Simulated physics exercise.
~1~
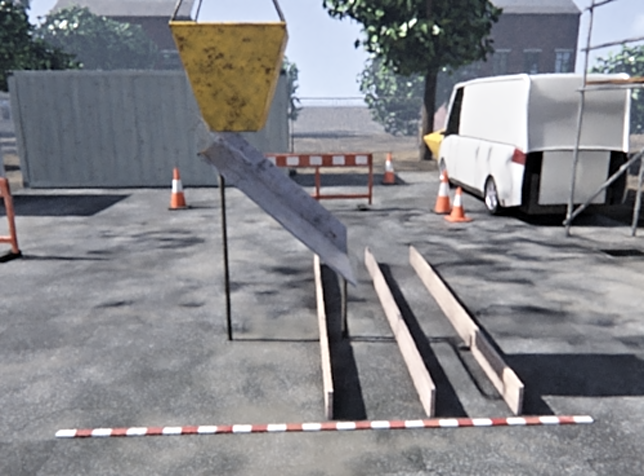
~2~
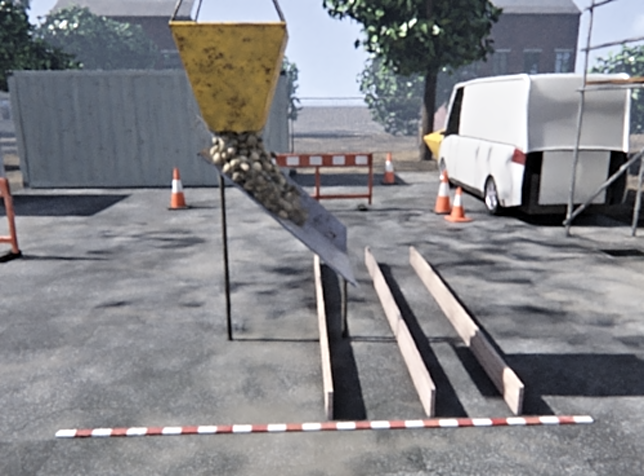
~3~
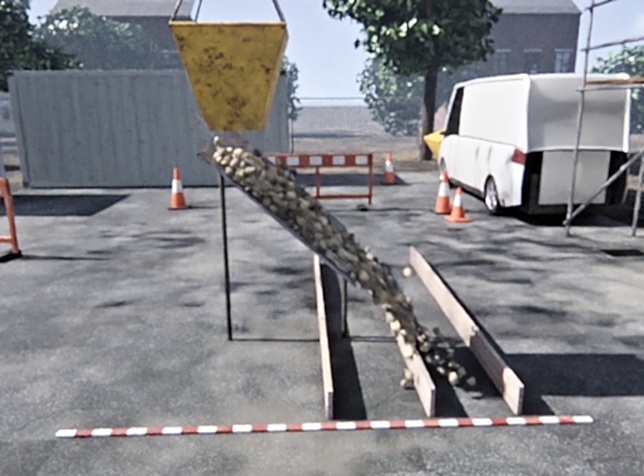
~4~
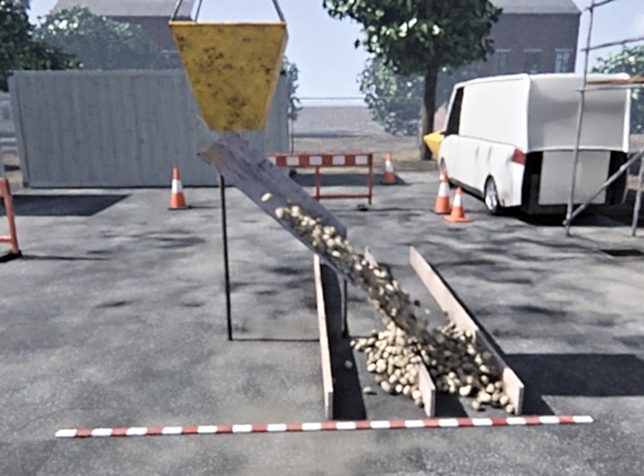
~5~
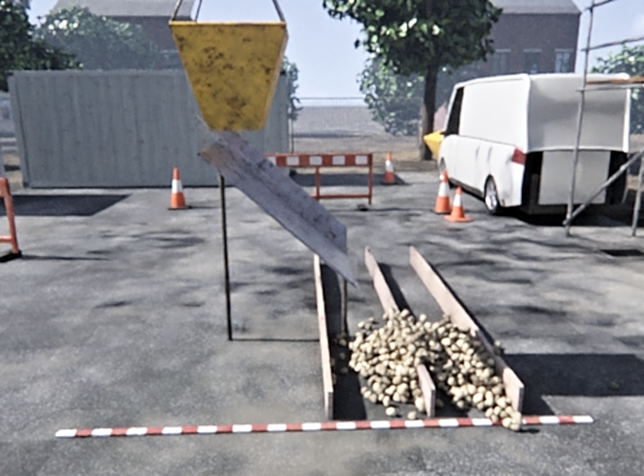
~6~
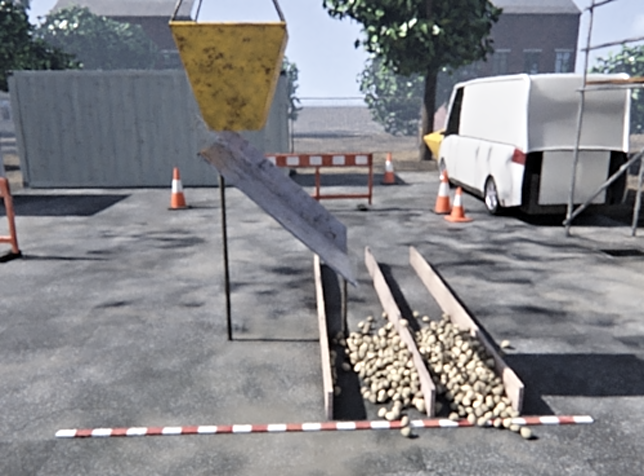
Pale, rounded stones dropped from the bottom of a hanging yellow skip, slid down a sloping steel chute to the right and spilled among three low boards, settling in both bays with more in the right one, a few near the striped pole.
